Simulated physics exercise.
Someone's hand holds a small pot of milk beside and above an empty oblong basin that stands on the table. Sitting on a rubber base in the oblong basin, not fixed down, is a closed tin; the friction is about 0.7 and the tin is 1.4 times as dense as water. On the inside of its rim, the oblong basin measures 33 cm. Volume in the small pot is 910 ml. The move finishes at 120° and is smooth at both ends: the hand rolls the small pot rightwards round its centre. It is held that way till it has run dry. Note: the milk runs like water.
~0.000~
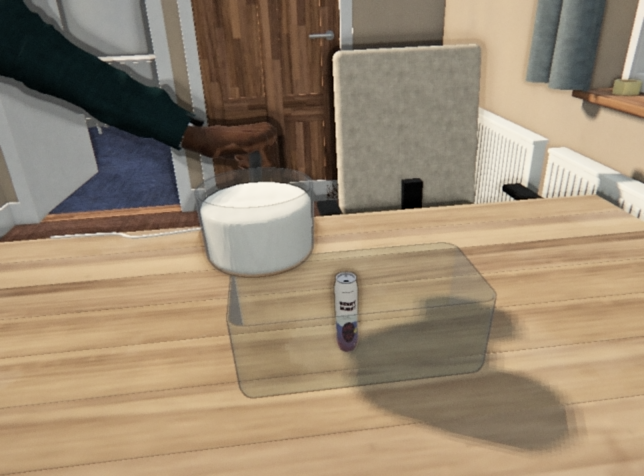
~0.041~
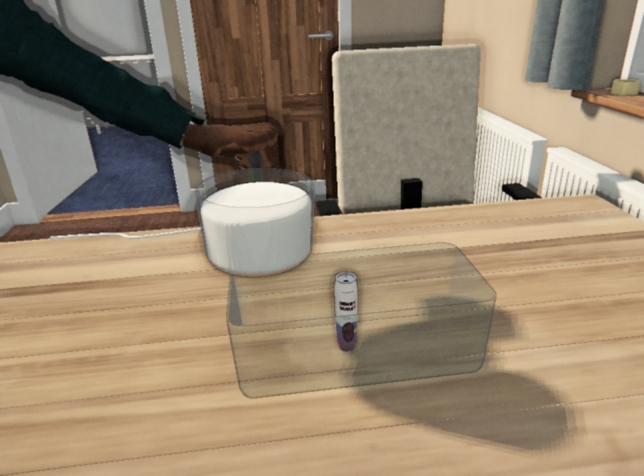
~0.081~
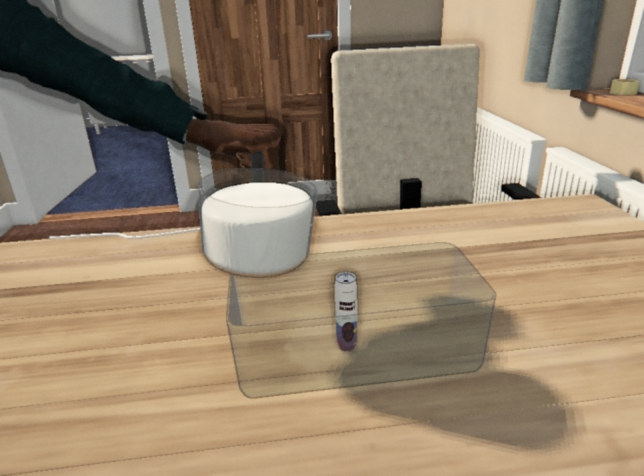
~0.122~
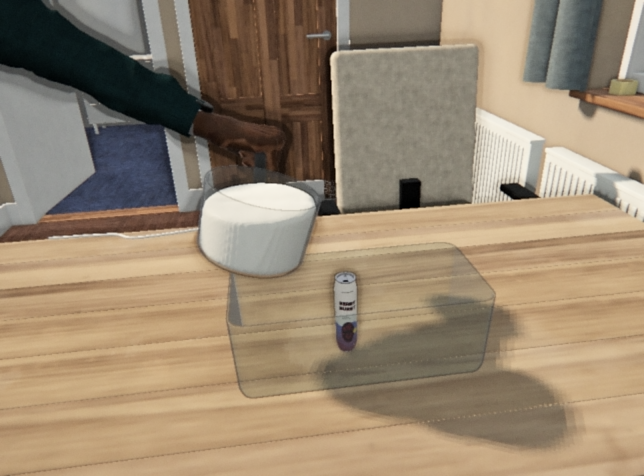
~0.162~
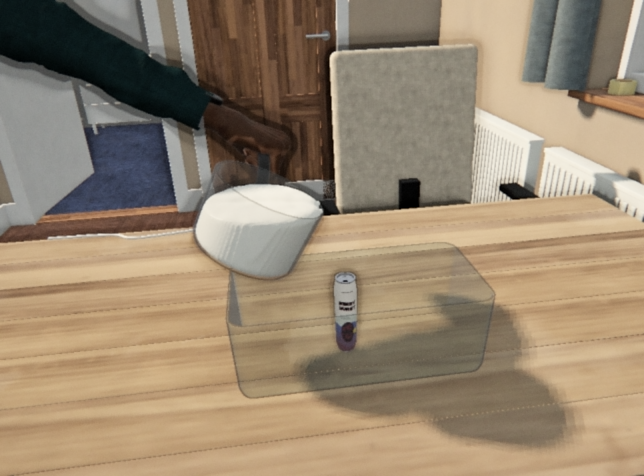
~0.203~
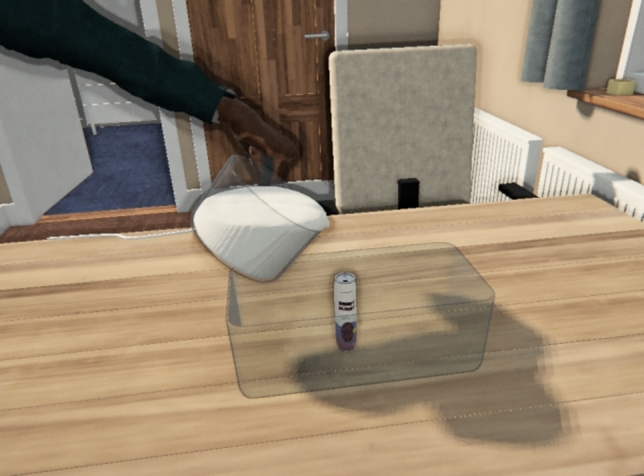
A dark-sleeved arm reaches in from the left, its hand by a small clear pot of white milk above a pale wooden table, seen from slightly above in a room with a wooden door, beige chair back and white radiator. Below, a small white-and-purple closed tin stands inside a transparent oblong basin. The pot starts upright, then tilts steadily rightwards as its shadow shifts, while the view barely changes.
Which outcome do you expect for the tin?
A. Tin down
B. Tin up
Answer: A.
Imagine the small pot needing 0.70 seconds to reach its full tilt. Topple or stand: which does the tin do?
Then the tin does not tip.
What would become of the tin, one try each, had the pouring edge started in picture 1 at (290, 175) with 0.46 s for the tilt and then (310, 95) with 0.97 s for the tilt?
Try 1: Tipped over; try 2: Still standing.
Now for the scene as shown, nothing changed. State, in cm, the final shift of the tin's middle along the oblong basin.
Net tin displacement: Roughly 8.5 cm.
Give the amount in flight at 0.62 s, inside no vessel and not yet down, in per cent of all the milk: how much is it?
I'd say some 3 per cent is in the air.
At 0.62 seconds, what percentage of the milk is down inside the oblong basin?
About 96 %.
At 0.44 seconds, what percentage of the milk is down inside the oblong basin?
Around 56%.
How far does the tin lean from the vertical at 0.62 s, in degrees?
I'd say it's tipped close to 5 degrees.
After 0.44 s the tilt is 115° and 22 per cent is still to pour; the tin stands where it began.
After 0.62 s the tilt is 120° and 2 per cent is still to pour; the tin leans 6°.
After 0.81 s the tilt is 120° and 0 per cent is still to pour; the tin leans 14°.
After 1.01 s the tilt is 120° and 0 per cent is still to pour; the tin leans 38°.
In the end the tin lies on its side.
